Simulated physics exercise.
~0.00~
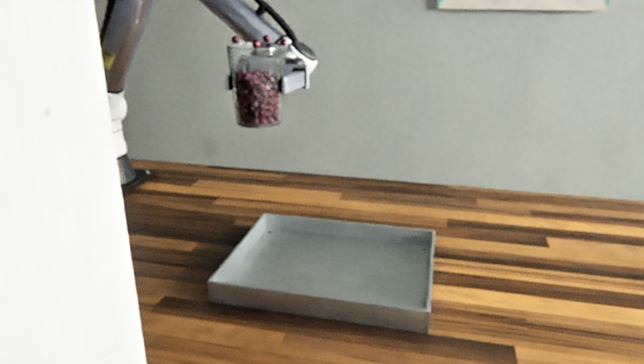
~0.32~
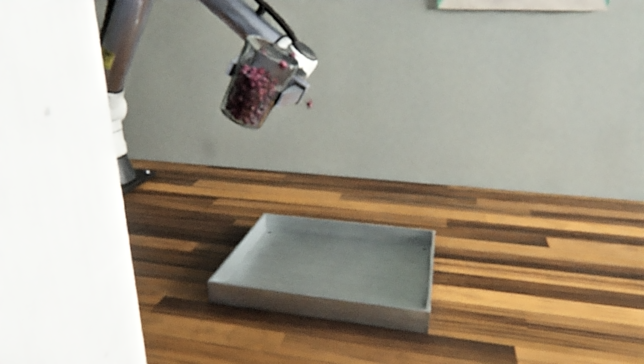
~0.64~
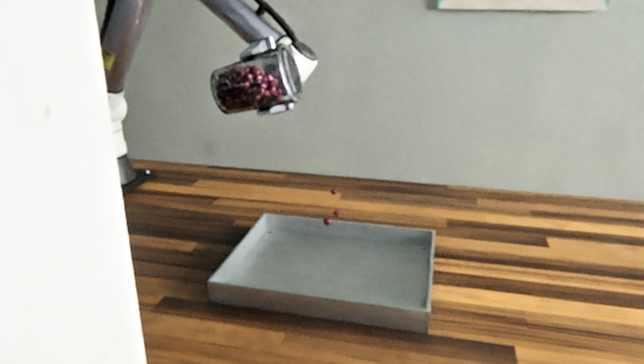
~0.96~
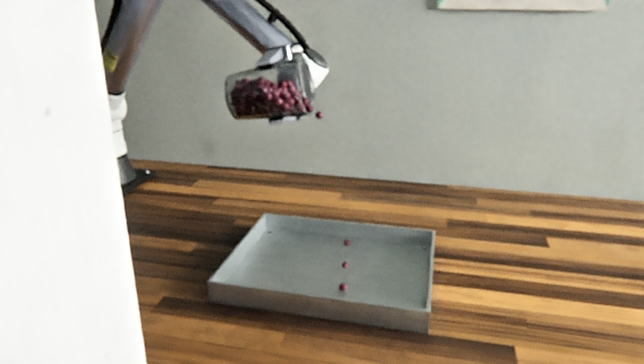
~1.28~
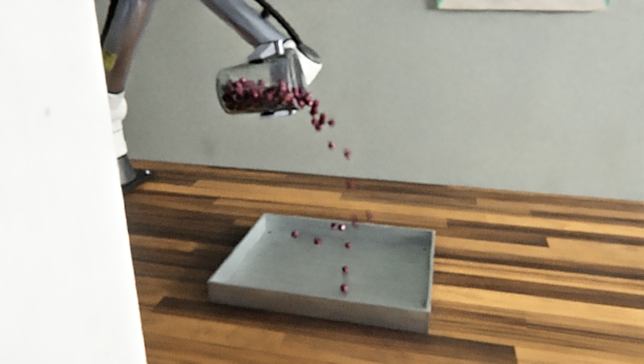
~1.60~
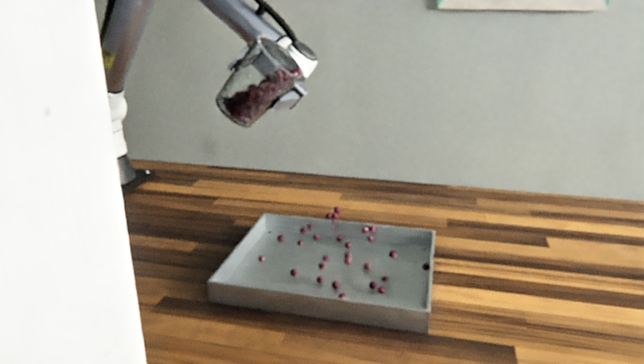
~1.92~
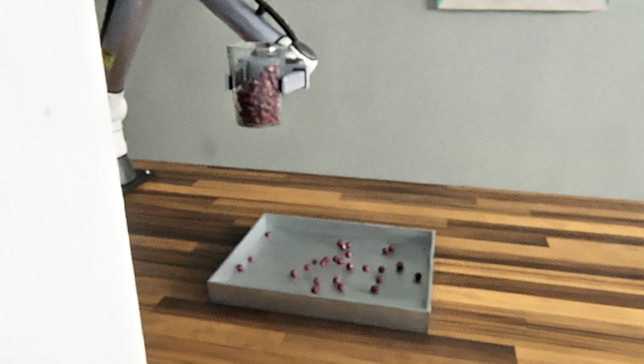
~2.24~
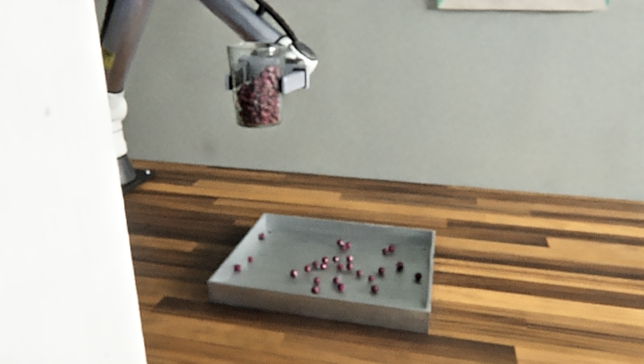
A robot arm holds a clear cup heaped with small dark red beads above a shallow grey tray on a striped wooden surface. It tips the cup until it lies nearly on its side, and a few beads slip off and drop toward the tray. With the cup still on its side, more beads spill over the rim in a thin stream, bouncing and scattering below. The arm then turns the cup back upright, and the last falling beads land. At the end the cup hangs level and still mostly full, with scattered beads resting in the tray.
